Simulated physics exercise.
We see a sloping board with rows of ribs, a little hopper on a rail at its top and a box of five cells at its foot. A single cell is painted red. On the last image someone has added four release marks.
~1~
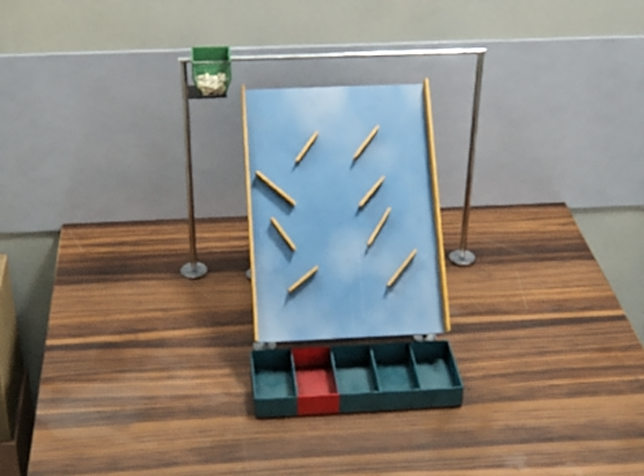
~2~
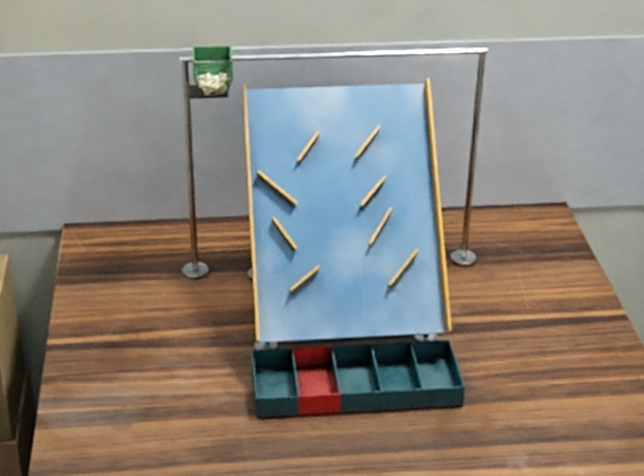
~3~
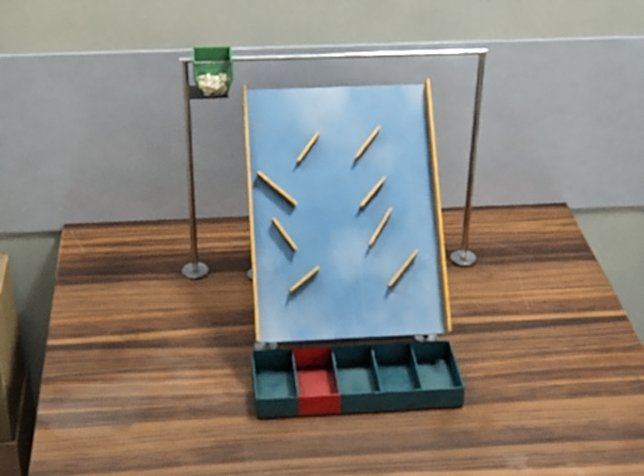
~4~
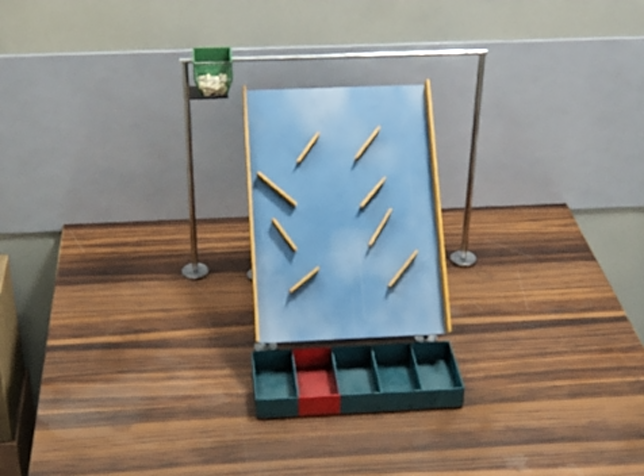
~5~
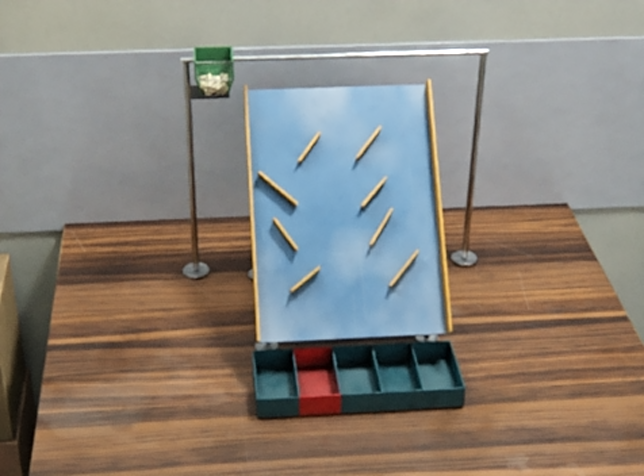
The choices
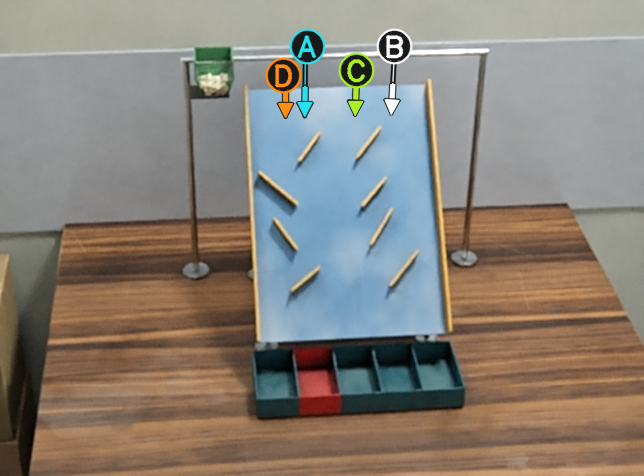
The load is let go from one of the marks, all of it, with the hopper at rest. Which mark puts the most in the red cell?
The answer is mark C.
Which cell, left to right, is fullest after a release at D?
The third.
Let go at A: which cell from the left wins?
It is the third one.
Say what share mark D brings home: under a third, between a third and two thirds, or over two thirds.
It is under a third.
On the marked copy, mark A meets the board at (304, 111); mark B meets the board at (391, 109); mark C meets the board at (355, 110); mark D meets the board at (285, 112).
With A, a small part in the red cell, about two thirds in other cells, about a quarter outside the box.
With B, a small part in the red cell, about two thirds in other cells, about a quarter outside the box.
With C, about a third in the red cell, about half in other cells, about a quarter outside the box.
With D, none in the red cell, nearly all in other cells, a stray few held on the board, a stray few outside the box.
